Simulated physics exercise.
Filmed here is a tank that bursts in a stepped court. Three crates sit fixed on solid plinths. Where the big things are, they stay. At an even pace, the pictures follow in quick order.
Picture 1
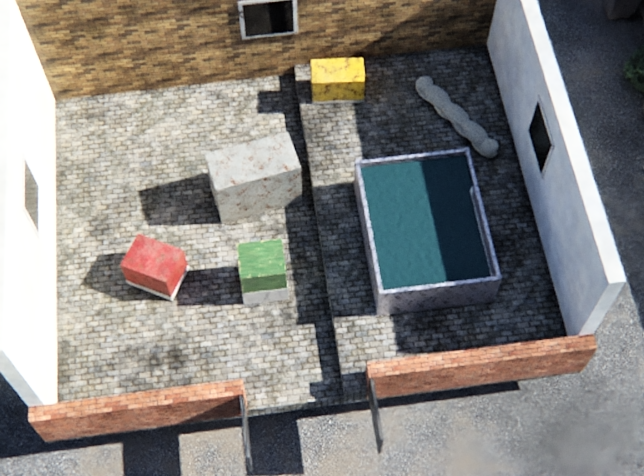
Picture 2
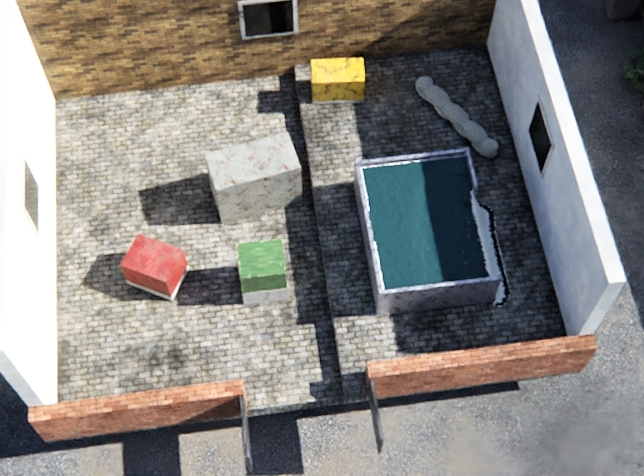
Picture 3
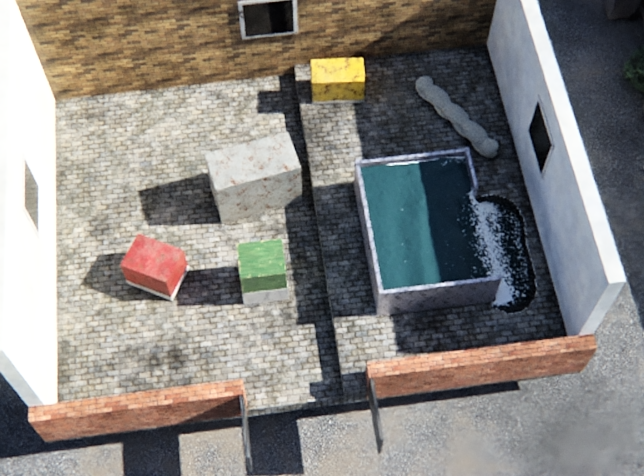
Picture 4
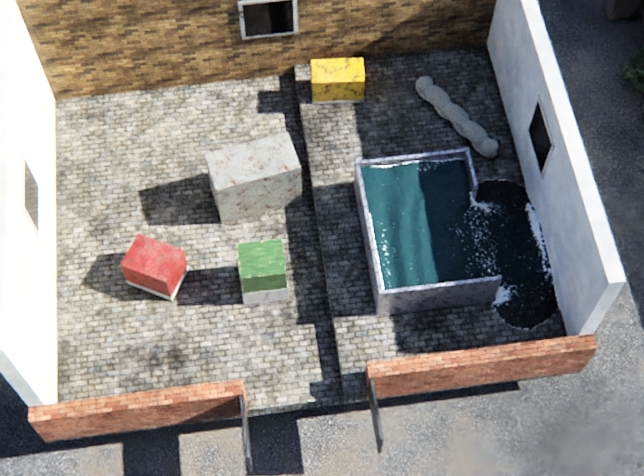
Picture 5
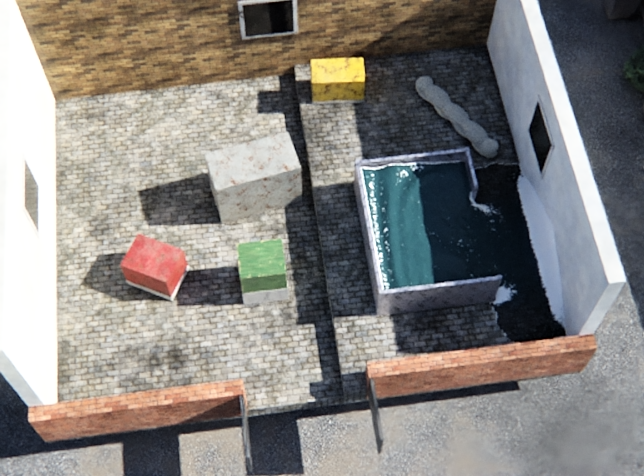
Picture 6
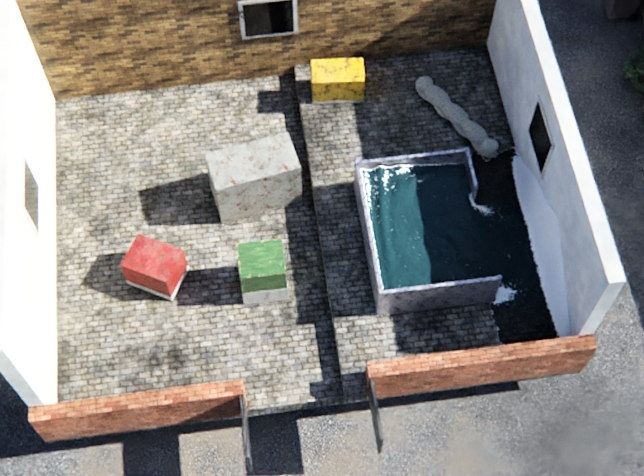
A tank of dark teal water stands on the right of a paved court with a tan brick back wall, white side walls and low red-brick front walls, seen from high above. A yellow block sits at the back, a pale block, a green one and a red one to the left, and a lumpy grey shape behind the tank. The tank's right side bursts and water pours out, foaming, spreading to the right wall and along its foot, while the camera and blocks stay still.
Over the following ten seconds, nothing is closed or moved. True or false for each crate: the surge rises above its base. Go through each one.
Red crate: False; yellow crate: True; green crate: False.
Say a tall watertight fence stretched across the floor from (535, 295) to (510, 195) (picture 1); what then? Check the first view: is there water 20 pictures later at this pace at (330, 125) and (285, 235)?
As listed: Covered, free of water.
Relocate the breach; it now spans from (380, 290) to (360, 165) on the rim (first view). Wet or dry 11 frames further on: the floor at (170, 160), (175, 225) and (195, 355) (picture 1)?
Well, the first one's left untouched, the second's sodden, and the third's sodden.
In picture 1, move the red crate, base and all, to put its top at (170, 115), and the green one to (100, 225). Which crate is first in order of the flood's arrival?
Judging by the pictures, the yellow one.
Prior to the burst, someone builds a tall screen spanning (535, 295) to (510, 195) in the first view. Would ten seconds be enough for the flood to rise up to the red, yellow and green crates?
Red crate: Untouched, yellow crate: Reached, green crate: Untouched.
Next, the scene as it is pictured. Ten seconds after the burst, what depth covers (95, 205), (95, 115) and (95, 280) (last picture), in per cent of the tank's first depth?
The three come to near 12, 12 and 6 per cent respectively.
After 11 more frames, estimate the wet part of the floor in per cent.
Roughly 30 %.
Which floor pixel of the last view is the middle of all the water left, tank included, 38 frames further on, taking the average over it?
It is near (355, 224).
A moment on, water covers 15 % of the floor; the red crate not reached, the yellow crate not reached, the green crate not reached.
Next, water covers 30 % of the floor; the red crate not reached, the yellow crate not reached, the green crate not reached.
Then, water covers 55 % of the floor; the red crate water round its plinth, the yellow crate water round its plinth, the green crate water round its plinth.
Later, water covers 90 % of the floor; the red crate water round its plinth, the yellow crate water round its plinth, the green crate water round its plinth.
In the end, water covers 95 % of the floor; the red crate stayed above the water, the yellow crate was topped, the green crate stayed above the water.
